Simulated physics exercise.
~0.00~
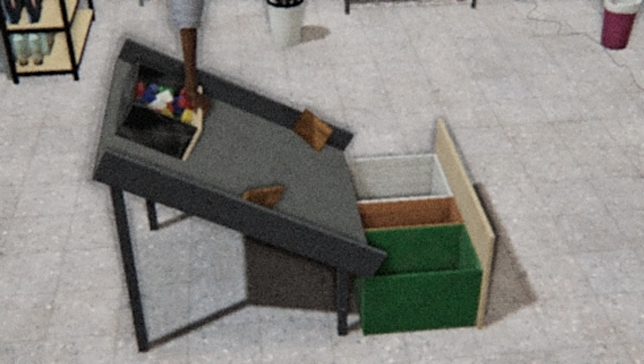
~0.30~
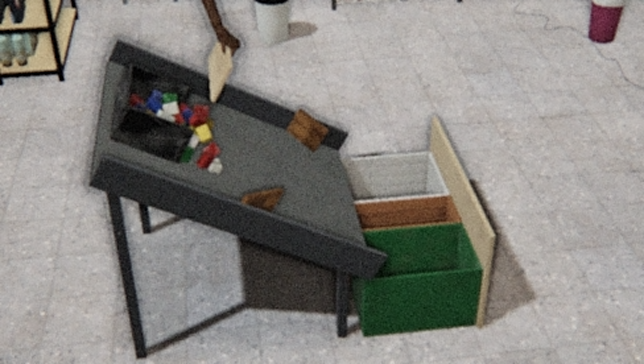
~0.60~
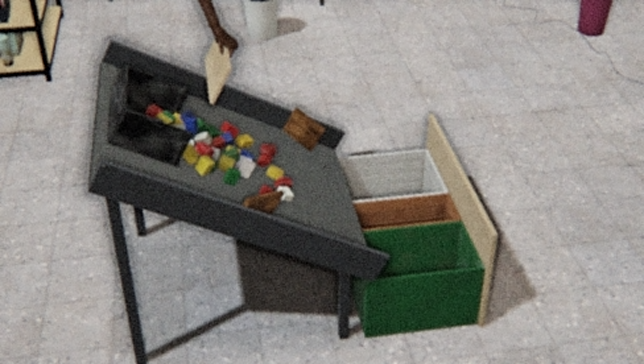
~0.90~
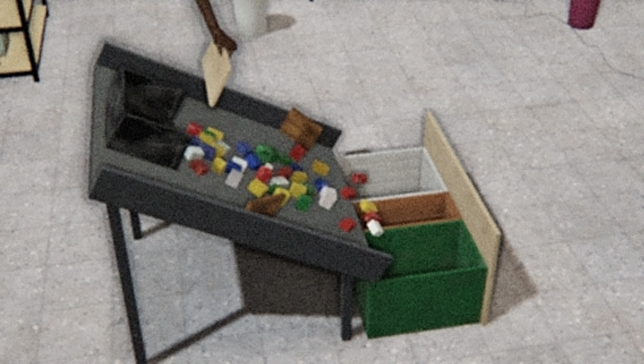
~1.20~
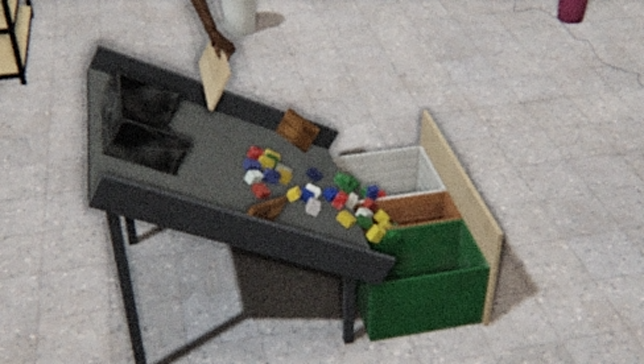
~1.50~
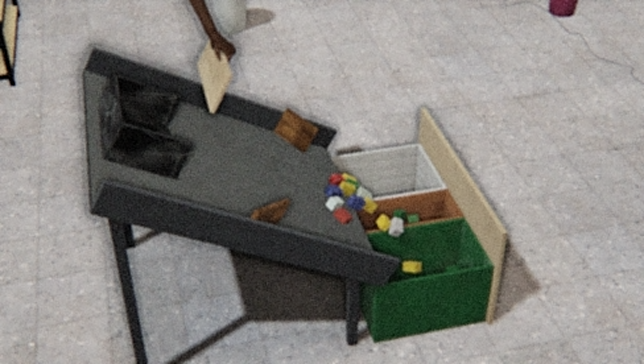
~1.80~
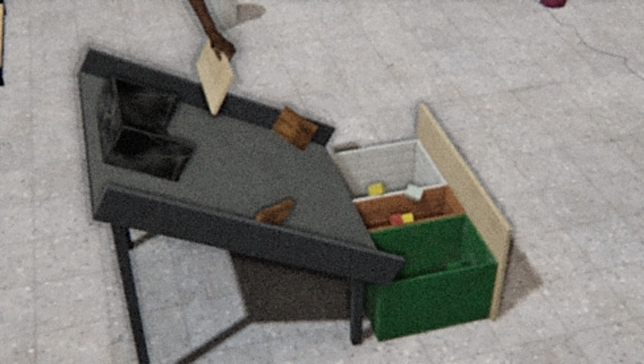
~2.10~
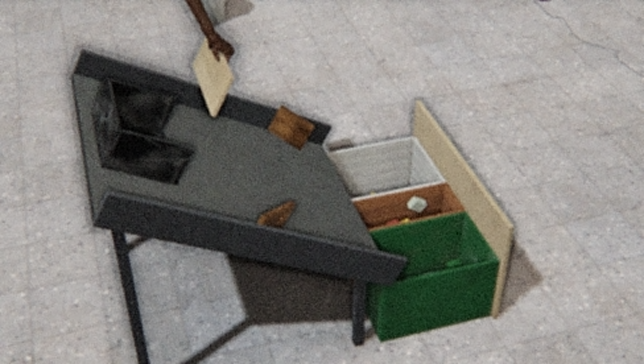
Hand lifting a pale gate on a sloping table, coloured bricks tumbling past angled boards into white, wooden and green tubs.
